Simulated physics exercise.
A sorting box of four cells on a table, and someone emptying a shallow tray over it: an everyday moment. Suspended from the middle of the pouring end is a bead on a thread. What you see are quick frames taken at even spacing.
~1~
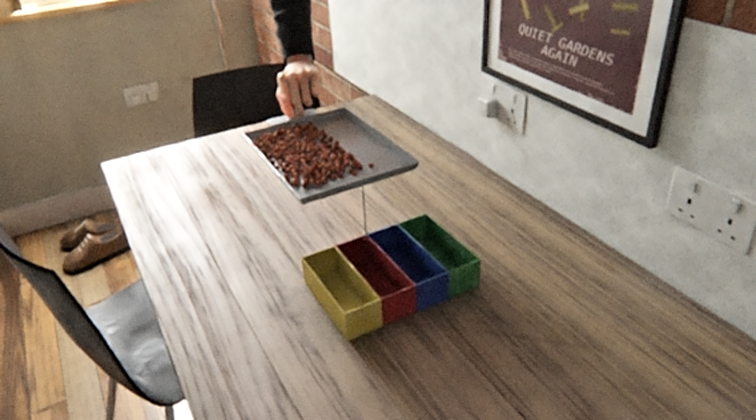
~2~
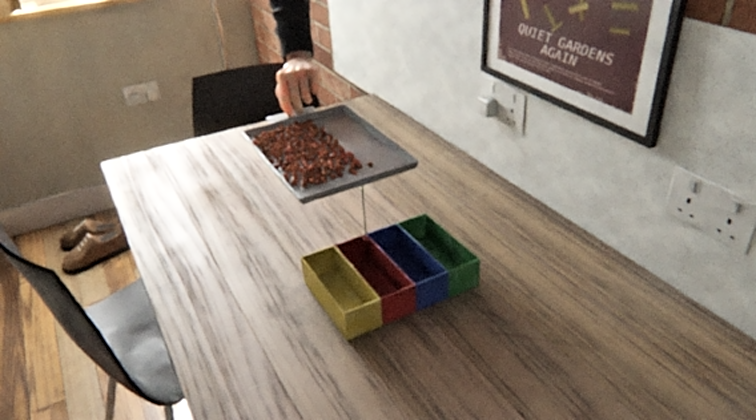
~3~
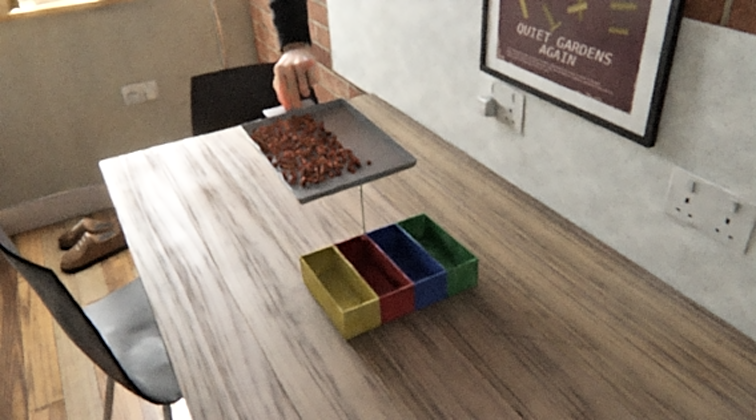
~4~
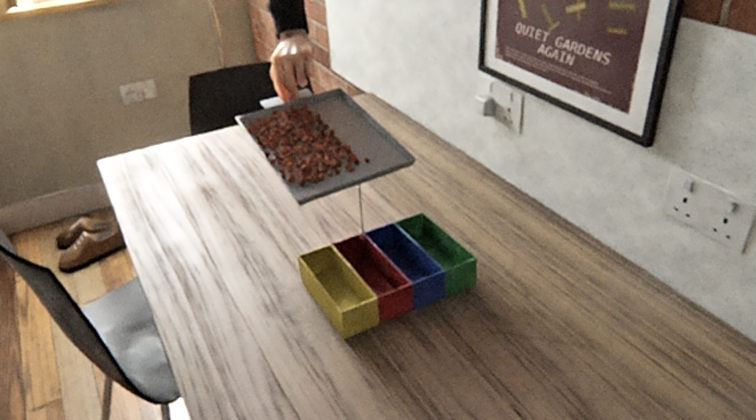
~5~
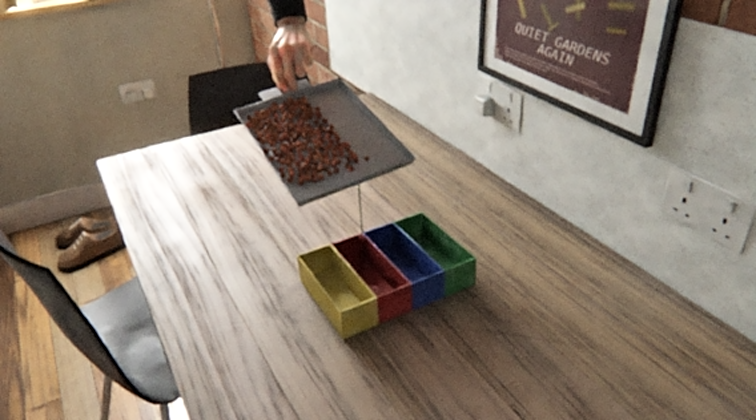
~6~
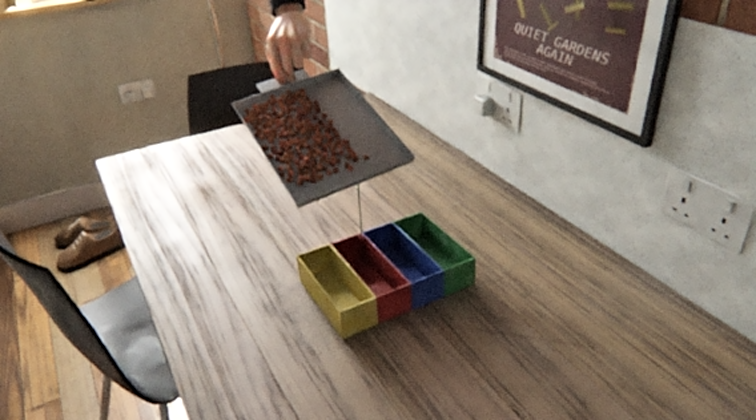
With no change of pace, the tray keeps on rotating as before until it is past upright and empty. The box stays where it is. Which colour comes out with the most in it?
Fullest: The yellow cell.
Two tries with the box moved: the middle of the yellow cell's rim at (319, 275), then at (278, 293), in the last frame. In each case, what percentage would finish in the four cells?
In turn about 90 and about 100 percent.
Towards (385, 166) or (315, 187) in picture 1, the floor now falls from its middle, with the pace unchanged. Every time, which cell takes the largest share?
Case 1 - the green cell. Case 2 - the cell in yellow.
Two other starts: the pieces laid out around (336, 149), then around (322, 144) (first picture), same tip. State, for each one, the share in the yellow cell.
The first start gives 50 percent and the second 50 percent.
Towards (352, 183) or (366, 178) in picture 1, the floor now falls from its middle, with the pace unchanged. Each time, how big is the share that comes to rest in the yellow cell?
Around 40 percent for the first aim and around 10 percent for the second.
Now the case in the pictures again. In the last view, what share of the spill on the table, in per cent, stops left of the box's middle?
I'd say some 100 in a hundred.
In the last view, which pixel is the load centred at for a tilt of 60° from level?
Mark it at roughly (311, 171) in the final frame.
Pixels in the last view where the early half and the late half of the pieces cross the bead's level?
First around (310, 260), afterwards around (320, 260).
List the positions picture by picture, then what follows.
Corners of the pouring end near (302, 196) and (416, 161), level; middle of the load near (304, 151), clay pellets; bead on its thread near (366, 239); yellow cell near (364, 317); red cell near (399, 303); blue cell near (432, 289); green cell near (464, 276), in the first frame.
Corners of the pouring end near (301, 196) and (415, 160), level; middle of the load near (303, 149), in the second frame.
Corners of the pouring end near (300, 197) and (414, 159), tipped barely, lowest at the left corner; middle of the load near (302, 145), in the third frame.
Corners of the pouring end near (299, 198) and (413, 158), tipped a little, lowest at the left corner; middle of the load near (299, 140), in the fourth frame.
Corners of the pouring end near (298, 200) and (412, 157), tipped a little, lowest at the left corner; middle of the load near (295, 138), in the fifth frame.
Corners of the pouring end near (298, 201) and (412, 156), tipped clearly, lowest at the left corner; middle of the load near (297, 131); yellow cell near (359, 315); red cell near (394, 301); blue cell near (427, 287); green cell near (459, 274), in the sixth frame.
Shortly afterwards, tray tipped steeply; all but a few on the tray; only a few in the yellow cell; a little falling or outside the box.
Next, tray tipped right over; a little on the tray; near a third in the yellow cell; a little in the red cell; only a few in the blue cell; near a third falling or outside the box.
Some moments later, tray tipped past a quarter turn; near half in the yellow cell; a little in the red cell; only a few in the blue cell; only a few in the green cell; near a third falling or outside the box.
In the end, tray tipped past a quarter turn; near half in the yellow cell; a little in the red cell; only a few in the blue cell; only a few in the green cell; near a third outside the box.
